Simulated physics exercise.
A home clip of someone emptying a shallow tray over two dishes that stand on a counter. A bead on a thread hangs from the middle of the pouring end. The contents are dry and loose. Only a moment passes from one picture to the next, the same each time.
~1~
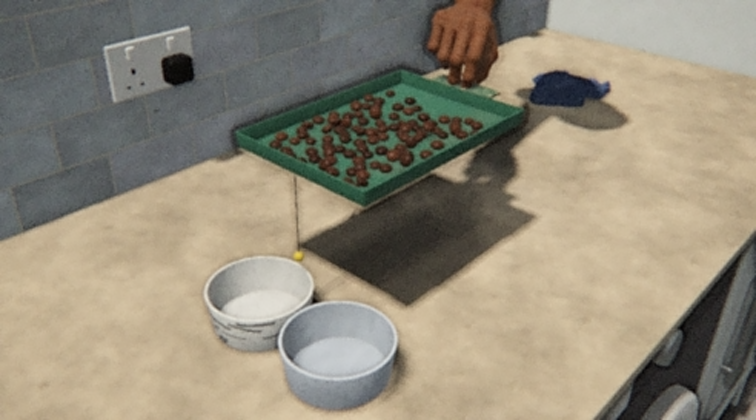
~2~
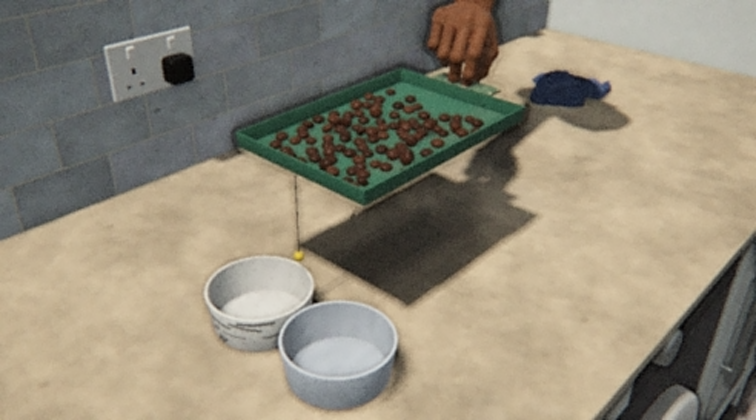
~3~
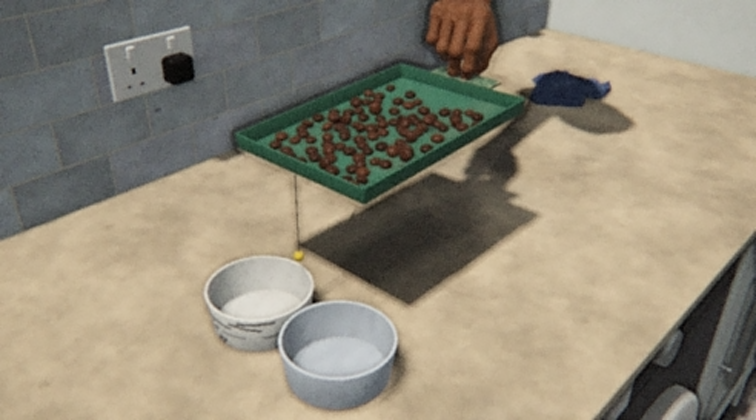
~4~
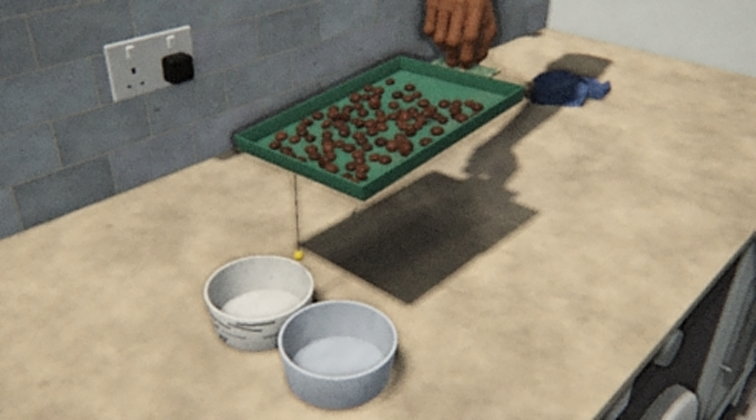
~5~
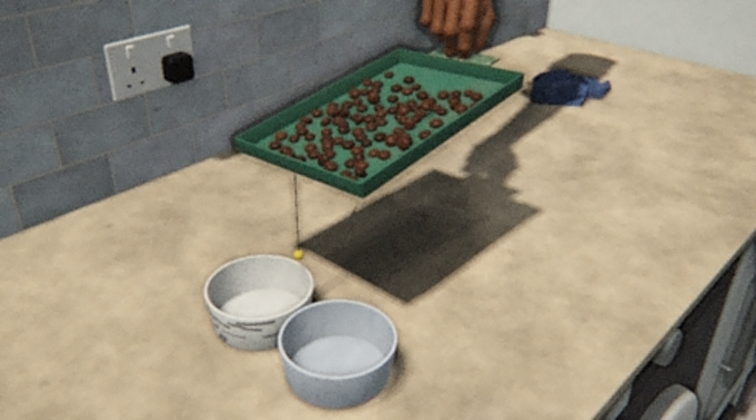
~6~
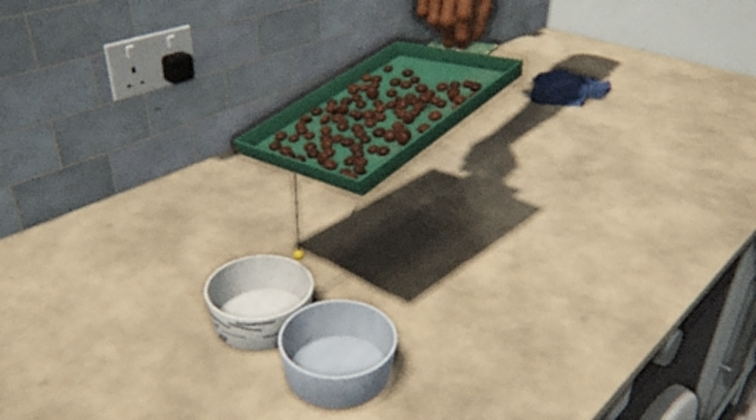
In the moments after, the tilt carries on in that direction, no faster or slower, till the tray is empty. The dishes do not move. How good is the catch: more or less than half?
Caught overall: Only the smaller part.
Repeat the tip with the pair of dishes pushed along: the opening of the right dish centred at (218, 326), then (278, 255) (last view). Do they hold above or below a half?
The first try: Under half. The second: Over half.
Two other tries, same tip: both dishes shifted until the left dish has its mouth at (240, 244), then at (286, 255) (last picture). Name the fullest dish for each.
The first try: The dish on the left. The second: The left one.
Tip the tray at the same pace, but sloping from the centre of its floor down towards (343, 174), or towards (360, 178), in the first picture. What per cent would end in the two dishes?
Roughly 90 per cent, and 60 per cent.
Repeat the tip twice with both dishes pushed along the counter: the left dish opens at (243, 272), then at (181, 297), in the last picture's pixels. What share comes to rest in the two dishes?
Near 40 % and 0 %.
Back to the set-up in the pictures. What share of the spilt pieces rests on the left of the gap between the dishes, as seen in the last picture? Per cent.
Roughly 100 in a hundred.
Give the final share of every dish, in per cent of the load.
Left dish: 10 %, right dish: 0 %.
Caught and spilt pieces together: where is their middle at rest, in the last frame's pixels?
Close to (241, 273).
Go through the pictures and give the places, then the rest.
The first picture shows corners of the pouring end at (238, 132) and (364, 190), level; middle of the load at (383, 137), flat chocolate drops; left dish at (218, 326); right dish at (296, 383); bead on its thread at (299, 257).
The second picture shows corners of the pouring end at (239, 132) and (364, 189), level; middle of the load at (384, 136).
The third picture shows corners of the pouring end at (238, 134) and (364, 188), tipped barely, lowest at the left corner; middle of the load at (383, 133).
The fourth picture shows corners of the pouring end at (238, 136) and (362, 185), tipped a little, lowest at the left corner; middle of the load at (383, 128).
The fifth picture shows corners of the pouring end at (237, 138) and (361, 182), tipped a little, lowest at the left corner; middle of the load at (382, 122).
The sixth picture shows corners of the pouring end at (237, 140) and (359, 180), tipped a little, lowest at the left corner; middle of the load at (381, 118); left dish at (218, 324); right dish at (296, 381).
Soon, tray tipped steeply; all on the tray.
A while on, tray tipped right over; about a third on the tray; a small part in the left dish; about half outside both; a small part in the air.
Towards the end, tray tipped past a quarter turn; a small part in the left dish; most outside both.
Finally, tray tipped past a quarter turn; none in the right dish; a small part in the left dish; most outside both.
